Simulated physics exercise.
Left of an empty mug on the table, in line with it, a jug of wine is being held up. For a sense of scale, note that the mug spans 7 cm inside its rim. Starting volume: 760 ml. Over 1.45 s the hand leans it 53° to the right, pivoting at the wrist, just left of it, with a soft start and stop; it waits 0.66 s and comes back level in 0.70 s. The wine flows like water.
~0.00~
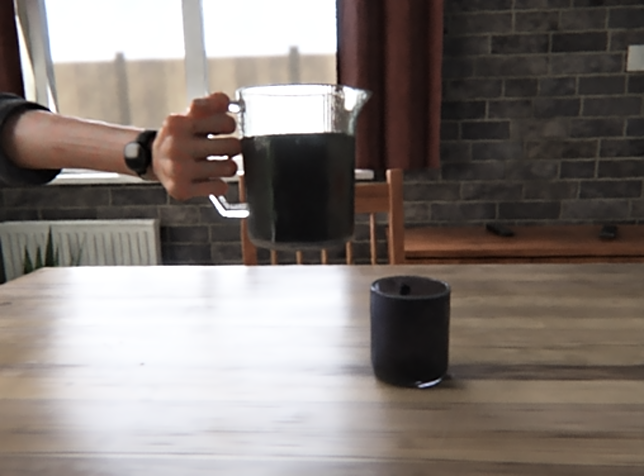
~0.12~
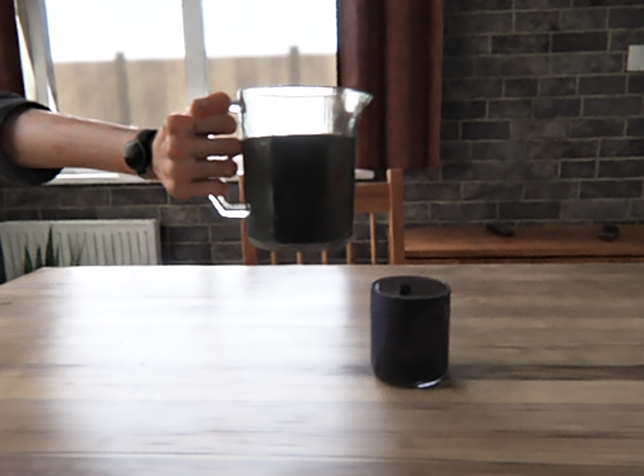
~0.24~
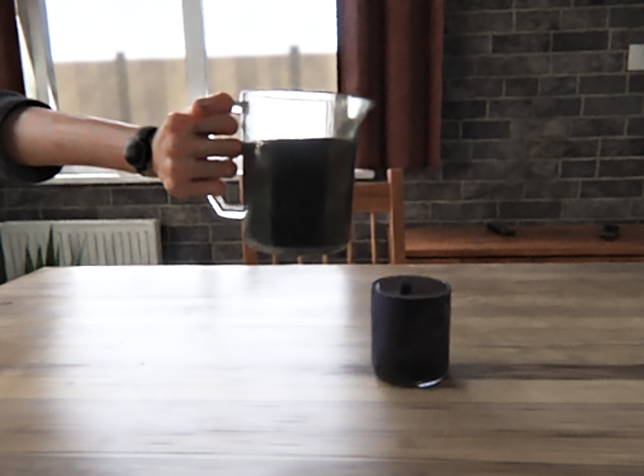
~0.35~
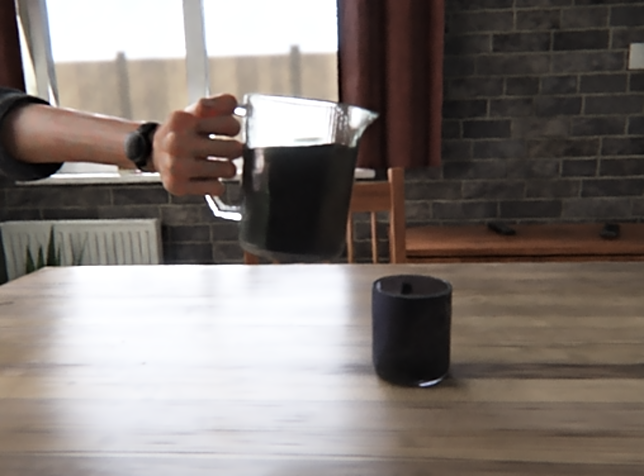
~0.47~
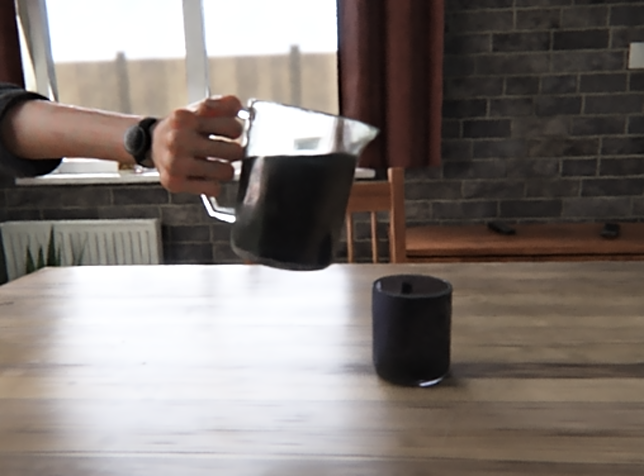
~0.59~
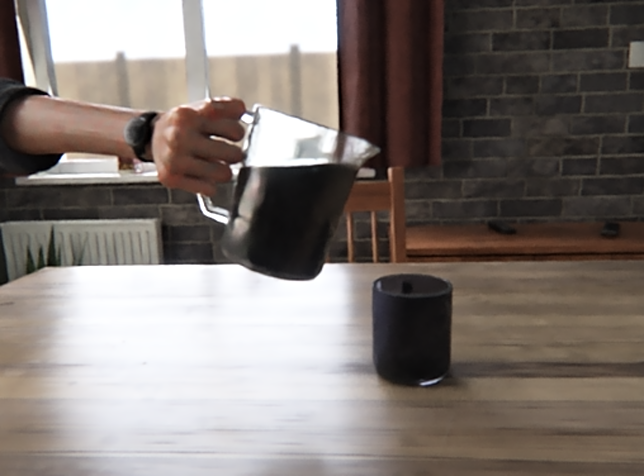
We see a hand holding up a glass jug of dark liquid to the left of a dark mug on a wooden table, then gradually leaning the jug to the right while the mug stays still.
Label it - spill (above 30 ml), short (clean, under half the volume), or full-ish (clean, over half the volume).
Full-ish.
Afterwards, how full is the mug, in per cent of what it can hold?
About 60 per cent.
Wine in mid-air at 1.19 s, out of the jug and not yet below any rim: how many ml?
It comes to some 20 ml.
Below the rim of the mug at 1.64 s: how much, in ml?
Close to 110 ml.
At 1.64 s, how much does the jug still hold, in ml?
630 ml or so.
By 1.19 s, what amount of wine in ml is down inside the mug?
I'd guess some 15 ml sits in there.
By 1.19 s the tilt is 49° and the mug has 15 ml, the jug 730 ml, and 0 ml is on the table.
By 1.64 s the tilt is 53° and the mug has 110 ml, the jug 635 ml, and 0 ml is on the table.
By 2.10 s the tilt is 53° and the mug has 180 ml, the jug 570 ml, and 5 ml is on the table.
By 2.60 s the tilt is 11° and the mug has 200 ml, the jug 560 ml, and 5 ml is on the table.
At rest the mug has 200 ml, the jug 560 ml, and 5 ml is on the table.
